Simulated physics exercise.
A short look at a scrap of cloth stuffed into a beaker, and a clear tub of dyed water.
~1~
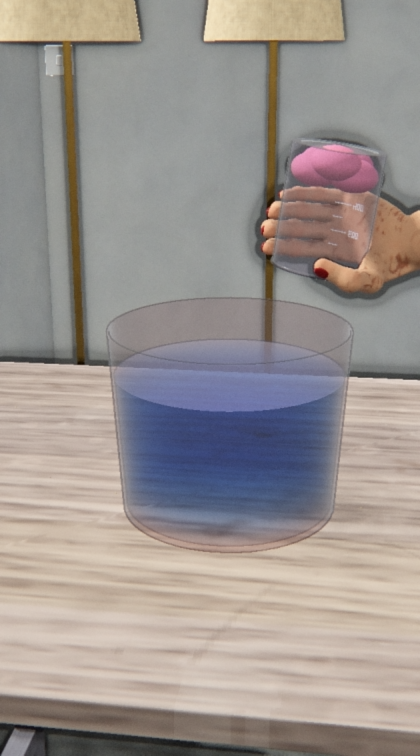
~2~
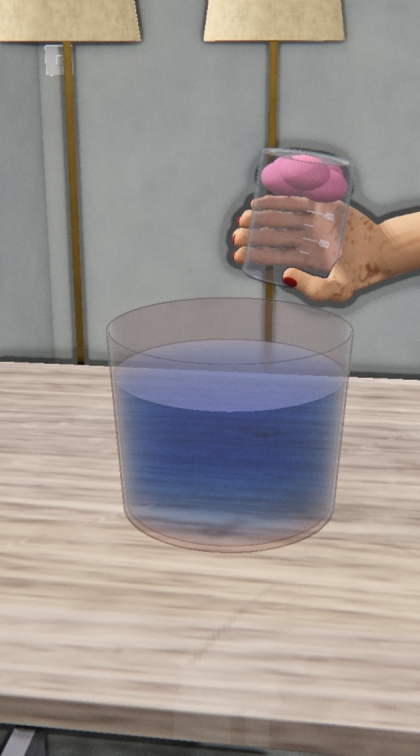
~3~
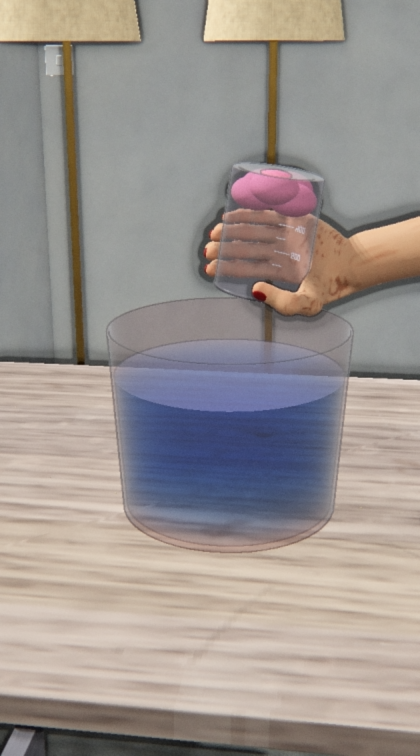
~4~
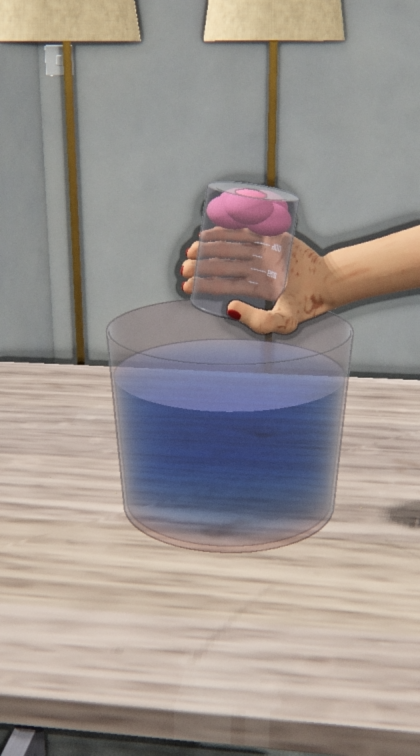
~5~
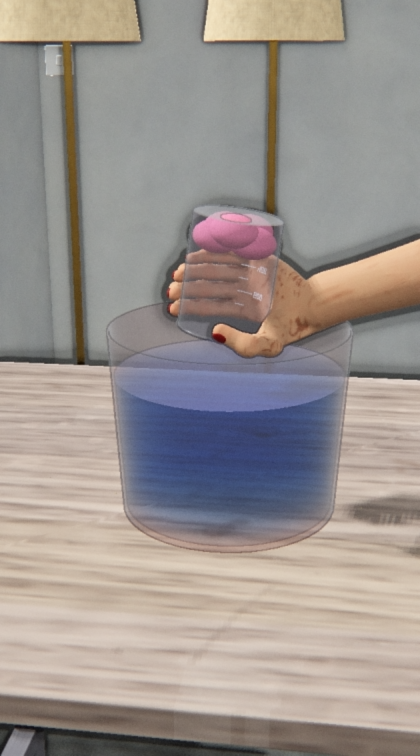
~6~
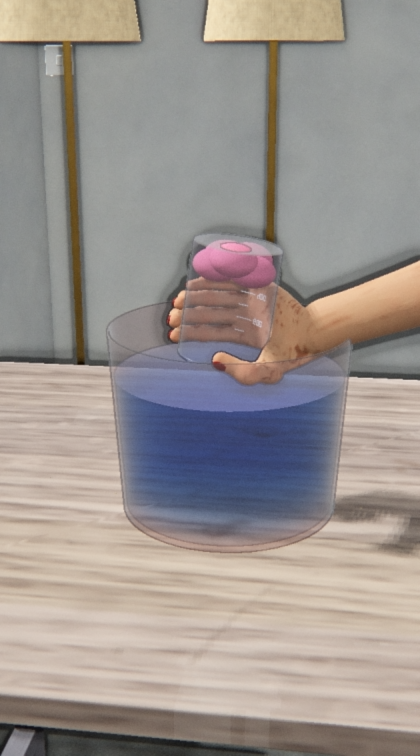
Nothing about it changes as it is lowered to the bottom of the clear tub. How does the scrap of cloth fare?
Pretty sure it will remain safe and sound.
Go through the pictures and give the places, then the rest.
The first frame shows beaker (328, 211) mouth down; above the clear tub.
The second frame shows beaker (298, 220) mouth down; scrap of cloth (306, 173); coming down.
The third frame shows beaker (269, 234) mouth down; lower.
The fourth frame shows beaker (244, 252) mouth down; scrap of cloth (252, 207); lower still.
The fifth frame shows beaker (230, 275) mouth down; close to the surface.
The sixth frame shows beaker (230, 303) mouth down; scrap of cloth (237, 259); just over the surface.
A moment on, the beaker enters the dyed water.
Further on, air is trapped inside and holds the level down.
When it is over, the beaker is under, still full of air, and the scrap of cloth is dry.
